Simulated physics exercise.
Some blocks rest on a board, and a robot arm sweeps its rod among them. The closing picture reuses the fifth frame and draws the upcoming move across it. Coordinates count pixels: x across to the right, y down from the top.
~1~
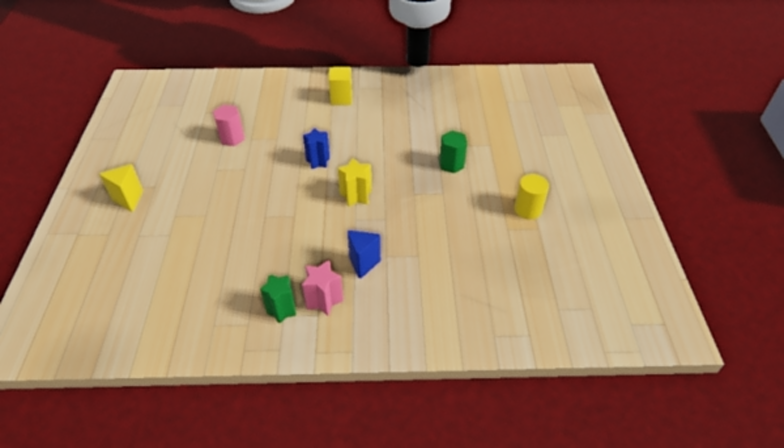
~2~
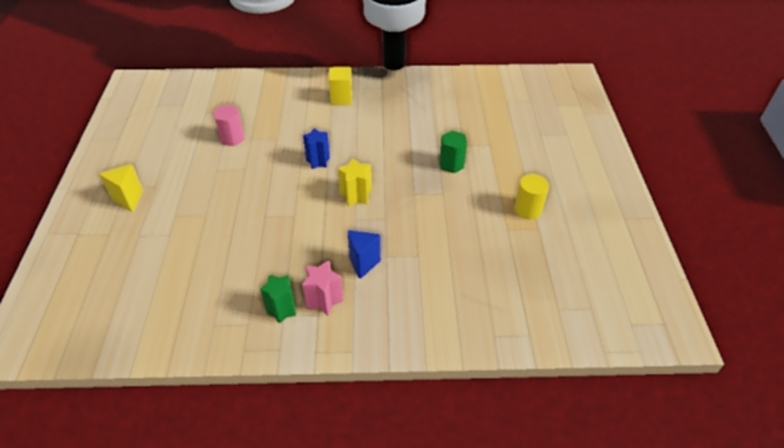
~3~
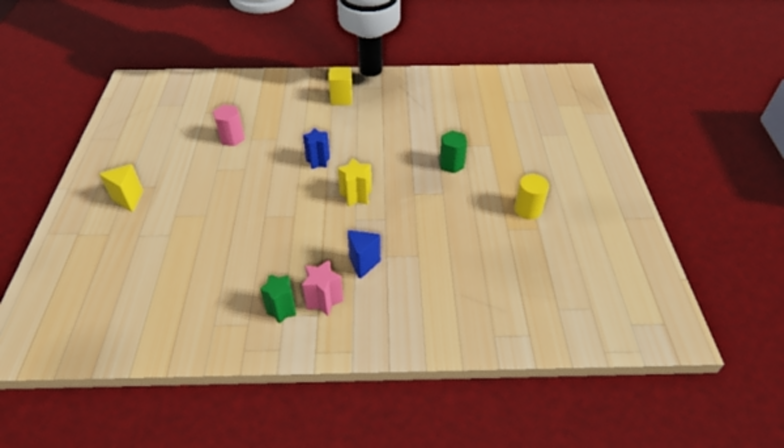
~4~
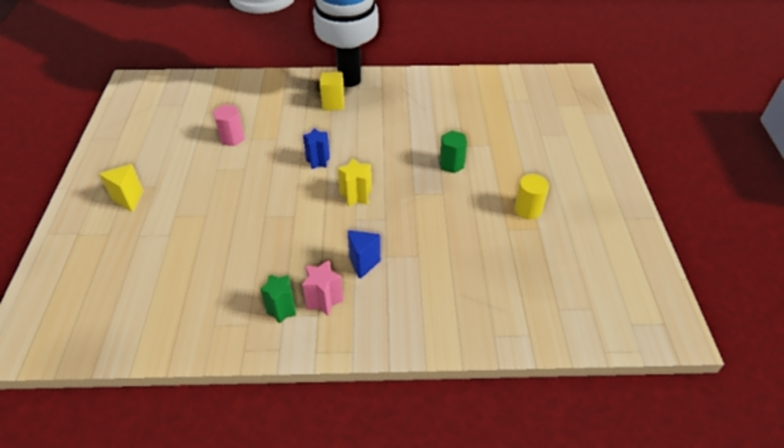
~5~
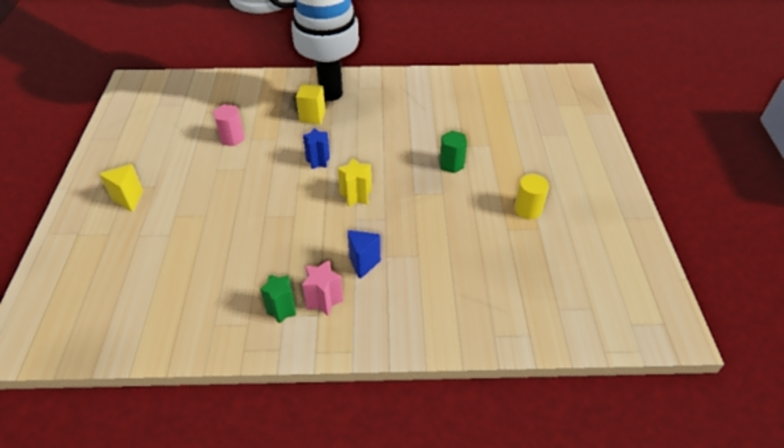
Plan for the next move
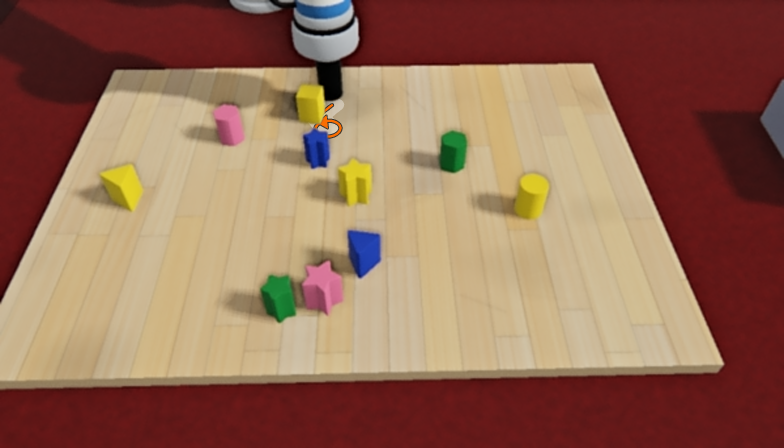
On a wooden board, a robot arm's rod moves left and pushes the yellow block down-left.
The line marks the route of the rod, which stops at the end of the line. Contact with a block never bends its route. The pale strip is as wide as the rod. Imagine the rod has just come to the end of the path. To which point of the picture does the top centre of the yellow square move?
My best guess is (293, 101).
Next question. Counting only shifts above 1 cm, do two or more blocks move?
Going by the path, no.
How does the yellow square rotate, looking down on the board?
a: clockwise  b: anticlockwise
The answer is a.
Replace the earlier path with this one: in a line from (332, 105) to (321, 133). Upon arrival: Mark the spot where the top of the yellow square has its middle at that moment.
Close to (295, 102).
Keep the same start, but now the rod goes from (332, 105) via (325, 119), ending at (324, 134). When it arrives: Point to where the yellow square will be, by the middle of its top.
Top centre: (296, 102).
The drawn path runs from (332, 105) through (323, 112) and (321, 121) to (328, 129).
What follows on the original path. Halfway along, rod (318, 106); yellow square (293, 99), turned 25° clockwise.
At the end, rod (327, 118); yellow square (293, 101), turned 40° clockwise; blue star-shaped block not moved.
